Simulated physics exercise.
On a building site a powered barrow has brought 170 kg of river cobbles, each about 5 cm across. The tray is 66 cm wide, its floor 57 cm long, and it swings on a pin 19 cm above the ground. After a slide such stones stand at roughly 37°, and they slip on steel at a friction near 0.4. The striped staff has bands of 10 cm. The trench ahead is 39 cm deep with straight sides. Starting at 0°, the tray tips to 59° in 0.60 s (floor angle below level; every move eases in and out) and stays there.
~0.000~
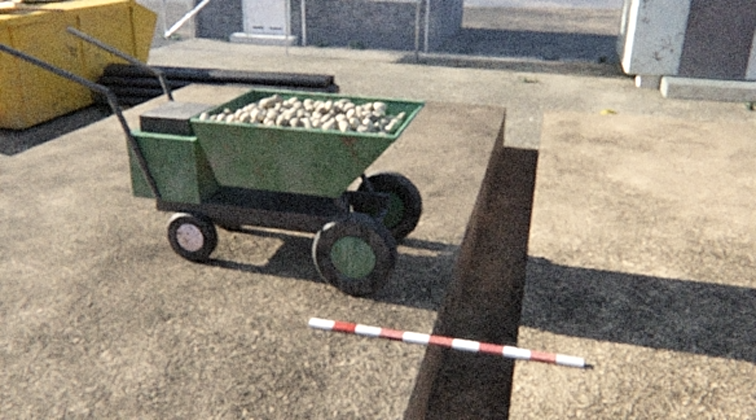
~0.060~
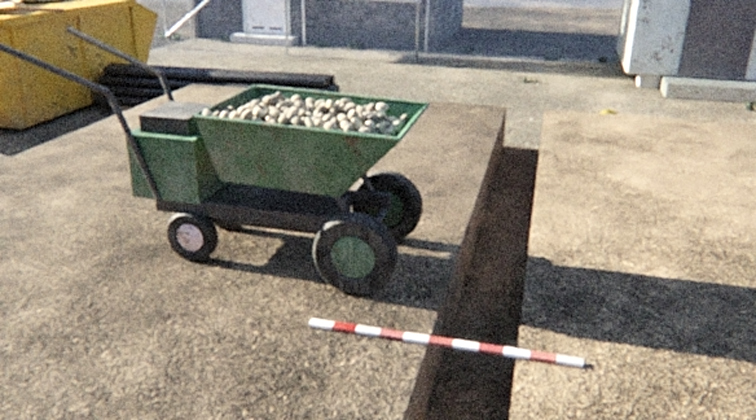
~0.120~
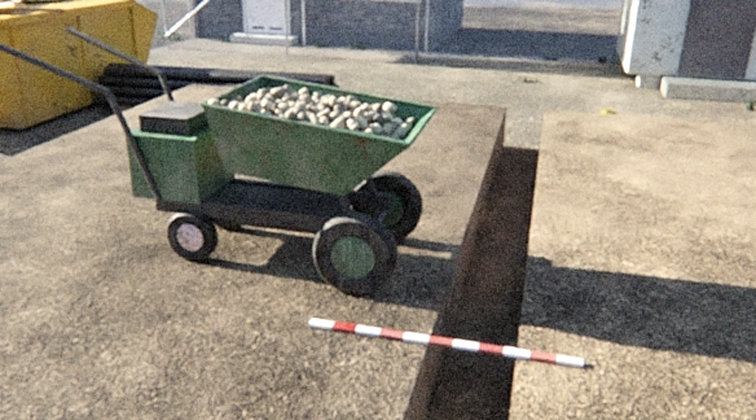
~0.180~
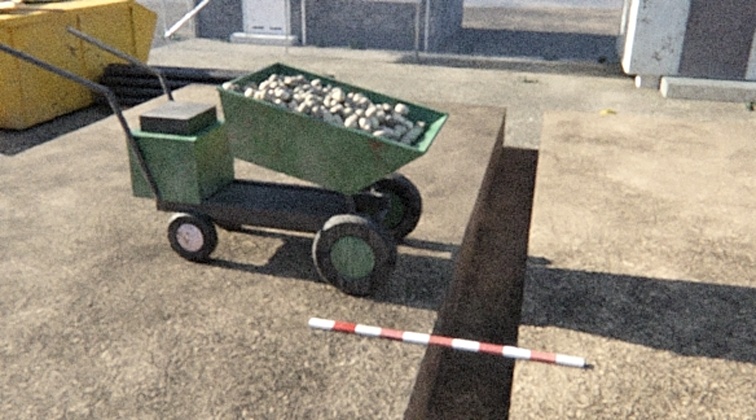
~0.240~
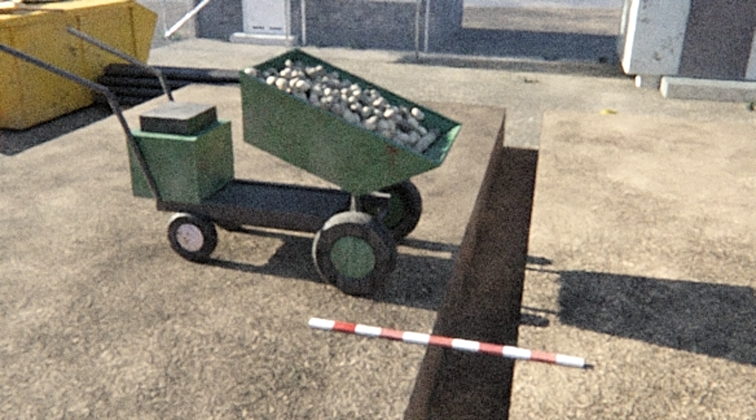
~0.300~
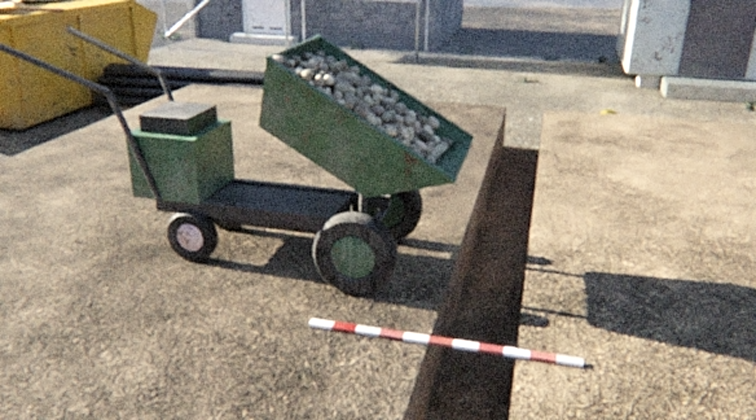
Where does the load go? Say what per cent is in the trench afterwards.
About 33 per cent.
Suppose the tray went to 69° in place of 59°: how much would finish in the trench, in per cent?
Then about 25 per cent.
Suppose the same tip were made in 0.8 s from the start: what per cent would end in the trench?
It would be near 40 per cent.
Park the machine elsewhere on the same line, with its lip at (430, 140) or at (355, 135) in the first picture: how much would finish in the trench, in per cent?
Near 15 per cent from the first place, 60 from the second.
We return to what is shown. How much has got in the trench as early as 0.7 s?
About 10 per cent by then.
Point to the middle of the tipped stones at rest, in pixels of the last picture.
Around (561, 284).
After 0.4 s the floor is at 50°; 100 % in the tray; the foremost stones are at (464, 186).
After 0.7 s the floor is at 59°; 85 % in the tray, 9 % in the trench, 6 % past the trench; the foremost stones are at (558, 264).
After 1.0 s the floor is at 59°; 37 % in the tray, 10 % in the trench, 53 % past the trench; the foremost stones are at (719, 303).
After 3.0 s the floor is at 59°; 11 % in the tray, 33 % in the trench, 56 % past the trench; the foremost stones are past the picture's edge.
